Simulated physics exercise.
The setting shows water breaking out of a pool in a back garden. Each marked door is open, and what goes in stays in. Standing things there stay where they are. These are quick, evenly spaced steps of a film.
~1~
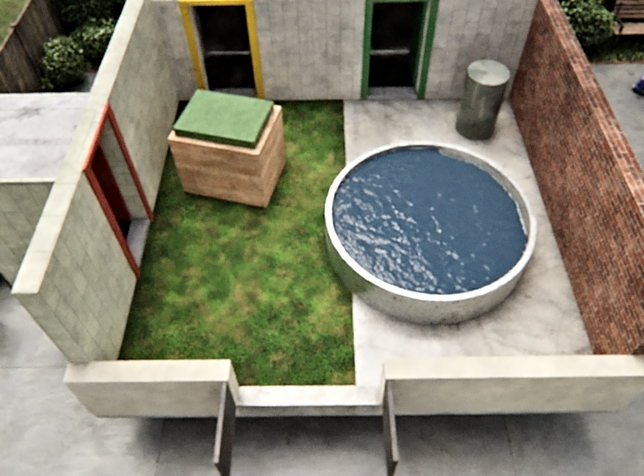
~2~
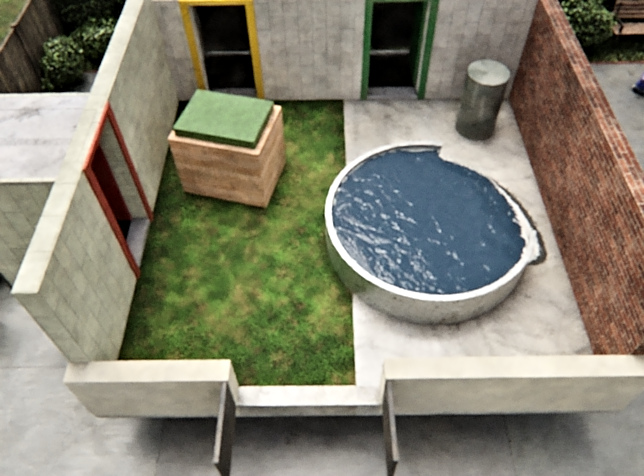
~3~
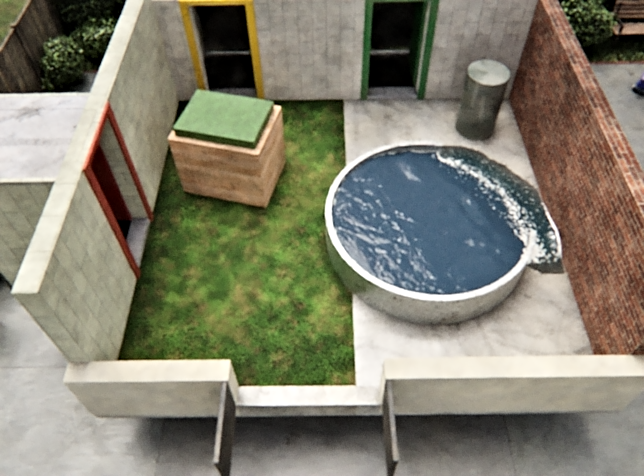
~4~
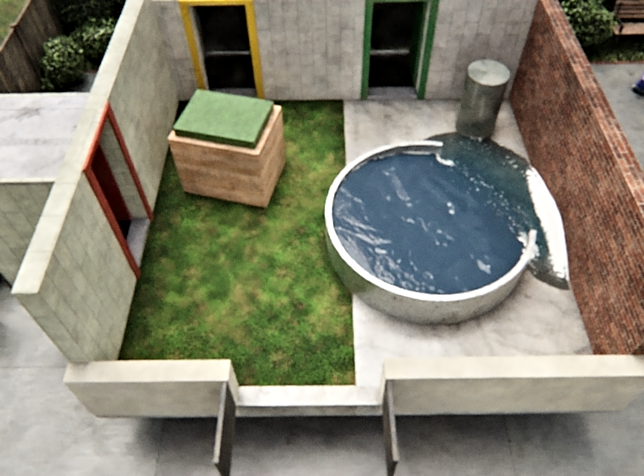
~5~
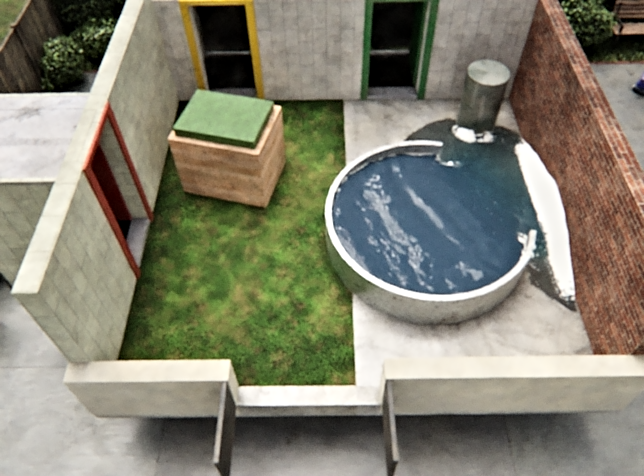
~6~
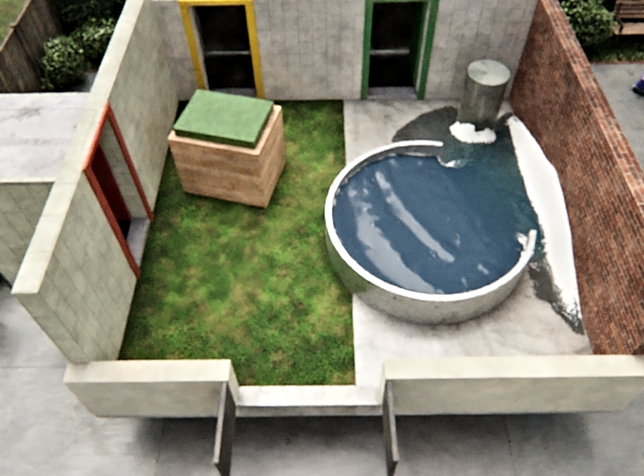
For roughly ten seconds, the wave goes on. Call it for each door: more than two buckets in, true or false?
Red door false, yellow door true, green door true.
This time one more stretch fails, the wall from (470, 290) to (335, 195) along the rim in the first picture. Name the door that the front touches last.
Answer: The door marked green.
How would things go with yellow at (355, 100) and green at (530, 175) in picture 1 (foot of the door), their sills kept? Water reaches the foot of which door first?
Answer: The green one.
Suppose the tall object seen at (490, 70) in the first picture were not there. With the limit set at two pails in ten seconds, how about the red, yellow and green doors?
The red door falls short, the yellow door exceeds the mark, and the green door exceeds the mark.
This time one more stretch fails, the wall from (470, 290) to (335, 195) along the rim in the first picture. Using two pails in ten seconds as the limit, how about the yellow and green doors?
Then the yellow one comes in low, and the green one comes in low.
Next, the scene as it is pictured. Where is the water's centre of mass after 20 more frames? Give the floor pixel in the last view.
Near (425, 196) in the last view.
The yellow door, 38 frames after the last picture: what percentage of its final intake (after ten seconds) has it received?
About 40 per cent.
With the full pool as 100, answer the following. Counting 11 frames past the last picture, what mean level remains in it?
Near 52 in a hundred.
A moment on, water covers 20 % of the floor; the red door not reached, the yellow door not reached, the green door wet at the sill, nothing in.
Next, water covers 30 % of the floor; the red door not reached, the yellow door not reached, the green door under two buckets in.
Then, water covers 60 % of the floor; the red door not reached, the yellow door wet at the sill, nothing in, the green door under two buckets in.
Later, water covers 90 % of the floor; the red door wet at the sill, nothing in, the yellow door over two buckets in, the green door over two buckets in.
In the end, water covers 100 % of the floor; the red door wet at the sill, nothing in, the yellow door far over two buckets in, the green door over two buckets in.
